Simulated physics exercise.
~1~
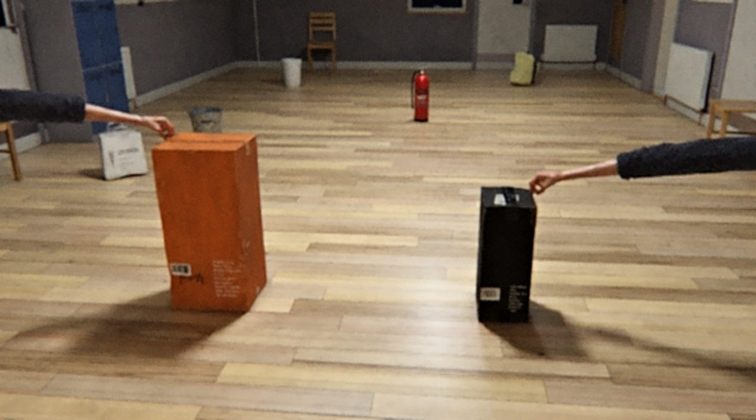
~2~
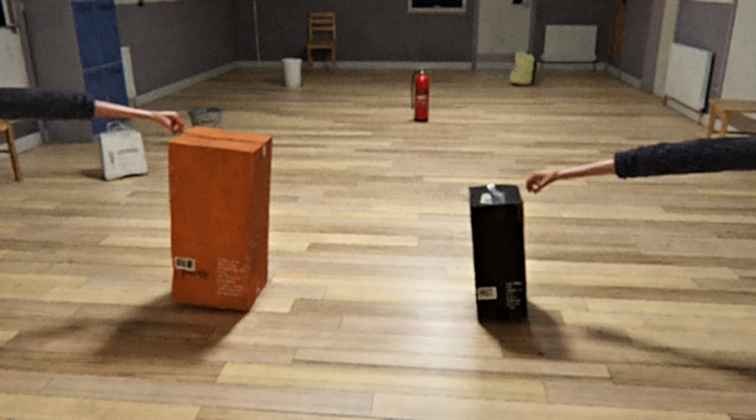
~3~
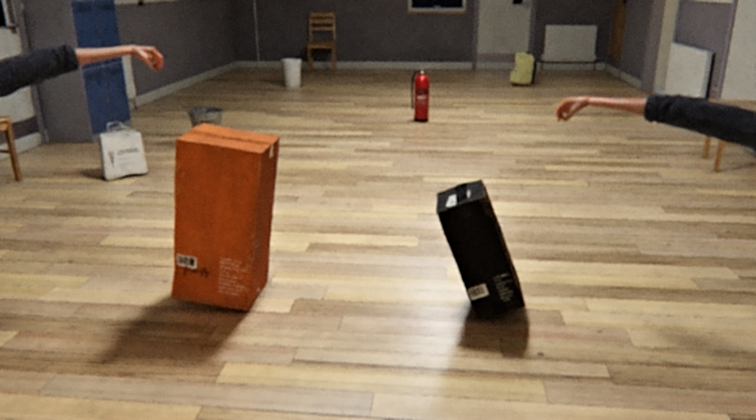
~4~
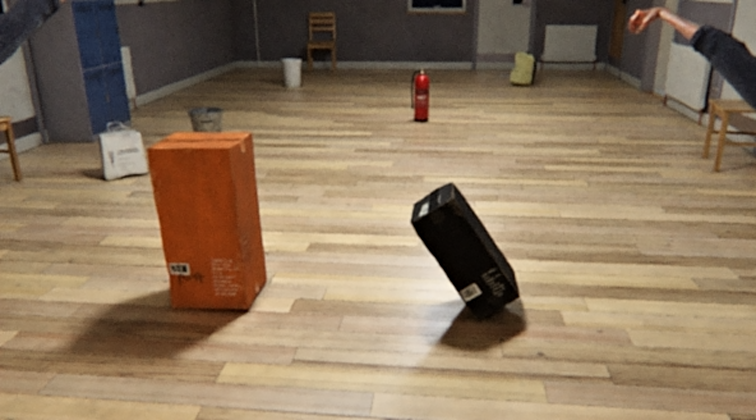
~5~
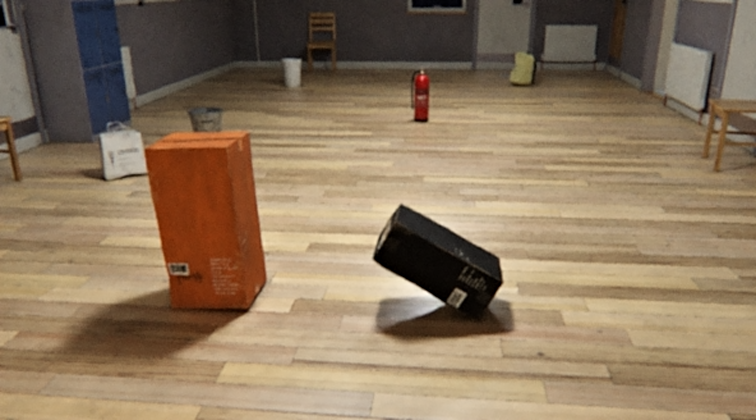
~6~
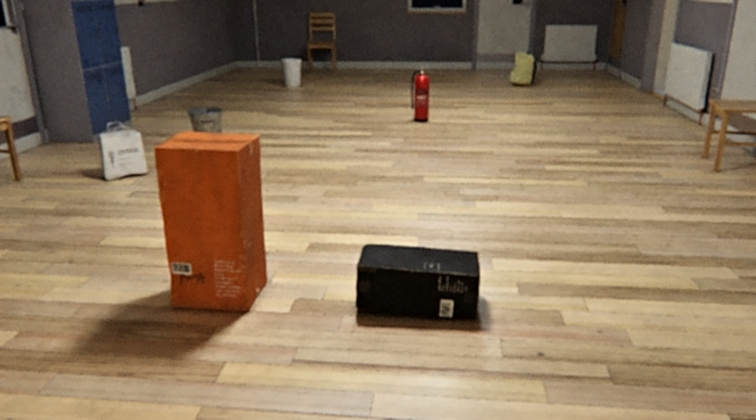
Two hands reached in from either side and nudged a tall orange box and a smaller black parcel, then drew away; the orange box rocked and settled upright, while the black parcel tipped left and ended lying on its side.
